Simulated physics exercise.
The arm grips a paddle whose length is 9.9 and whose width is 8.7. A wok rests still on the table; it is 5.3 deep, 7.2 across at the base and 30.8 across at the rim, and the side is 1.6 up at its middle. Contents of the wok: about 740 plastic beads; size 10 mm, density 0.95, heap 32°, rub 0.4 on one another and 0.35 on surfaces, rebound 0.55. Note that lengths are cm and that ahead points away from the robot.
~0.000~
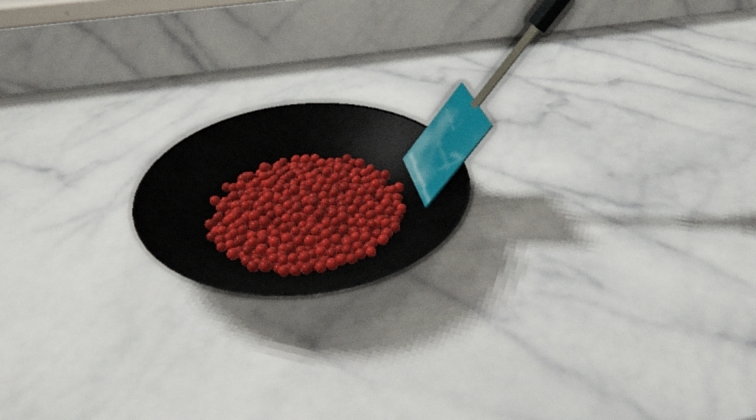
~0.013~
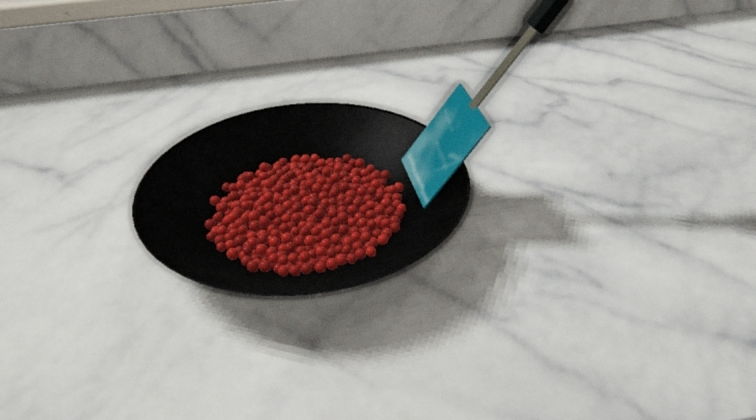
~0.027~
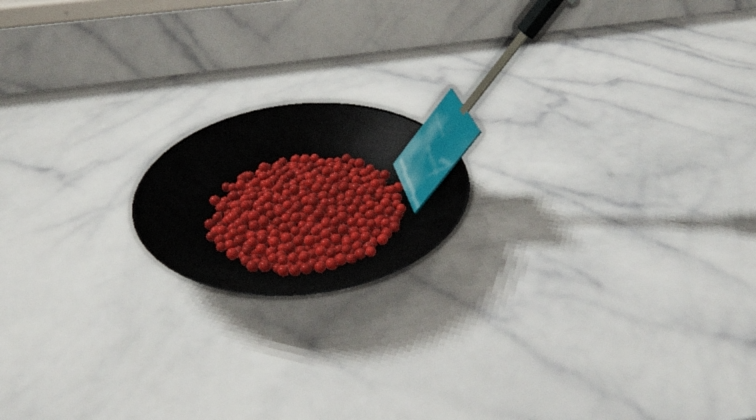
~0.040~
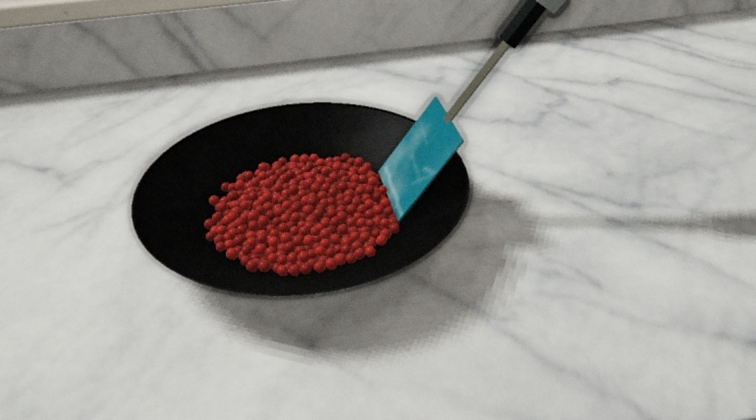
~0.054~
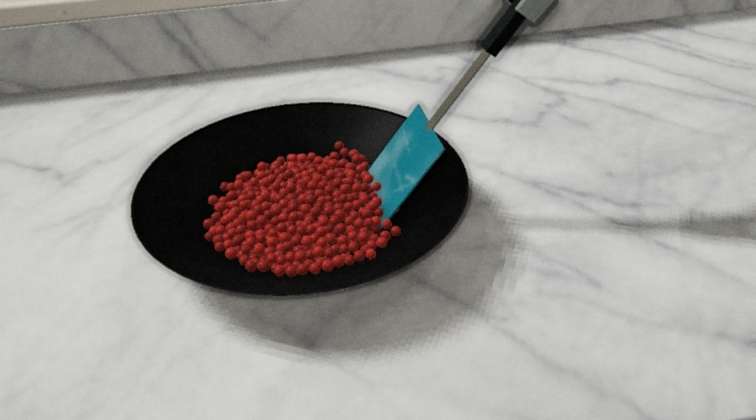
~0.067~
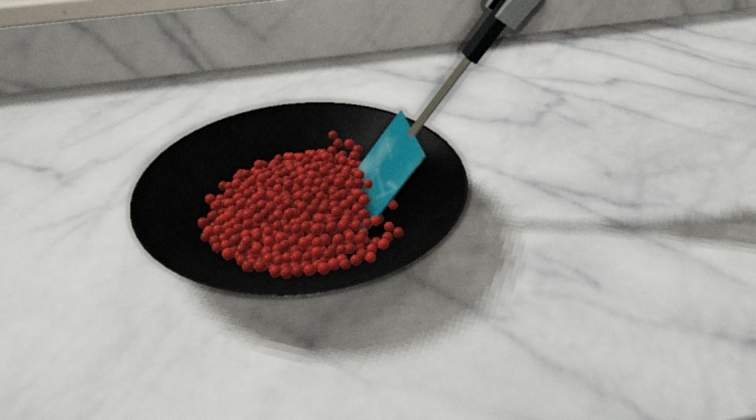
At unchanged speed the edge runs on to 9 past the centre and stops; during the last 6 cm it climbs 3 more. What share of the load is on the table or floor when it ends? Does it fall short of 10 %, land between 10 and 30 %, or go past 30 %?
It goes past 30 %.
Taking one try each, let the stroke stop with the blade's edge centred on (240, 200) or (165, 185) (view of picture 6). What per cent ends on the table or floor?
Estimates, in order: 25 % and 50 %.
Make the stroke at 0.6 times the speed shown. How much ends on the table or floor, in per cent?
25 %.
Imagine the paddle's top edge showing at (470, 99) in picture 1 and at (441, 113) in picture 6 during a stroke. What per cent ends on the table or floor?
5 %.
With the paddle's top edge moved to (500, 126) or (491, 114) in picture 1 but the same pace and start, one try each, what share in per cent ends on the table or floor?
About 40% and 40%.
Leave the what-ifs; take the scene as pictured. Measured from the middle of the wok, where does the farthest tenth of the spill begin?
90 cm.
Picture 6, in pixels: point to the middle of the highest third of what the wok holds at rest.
Pixel position: Approx. (218, 212).
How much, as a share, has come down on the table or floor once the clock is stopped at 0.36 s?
I'd put it at around 25 per cent.
After 0.10 s, sloping 53°, highest piece 7 above the table; 735 in the wok.
After 0.14 s, sloping 53°, highest piece 9 above the table; 735 in the wok.
After 0.36 s, sloping 53°, highest piece 13 above the table; 430 in the wok, 181 on the table or floor, 124 on the blade or in flight.
After 1.41 s, sloping 53°, highest piece 5 above the table; 430 in the wok, 305 on the table or floor.
At rest, 430 in the wok, 305 on the table or floor. That is 41 % on the table or floor.
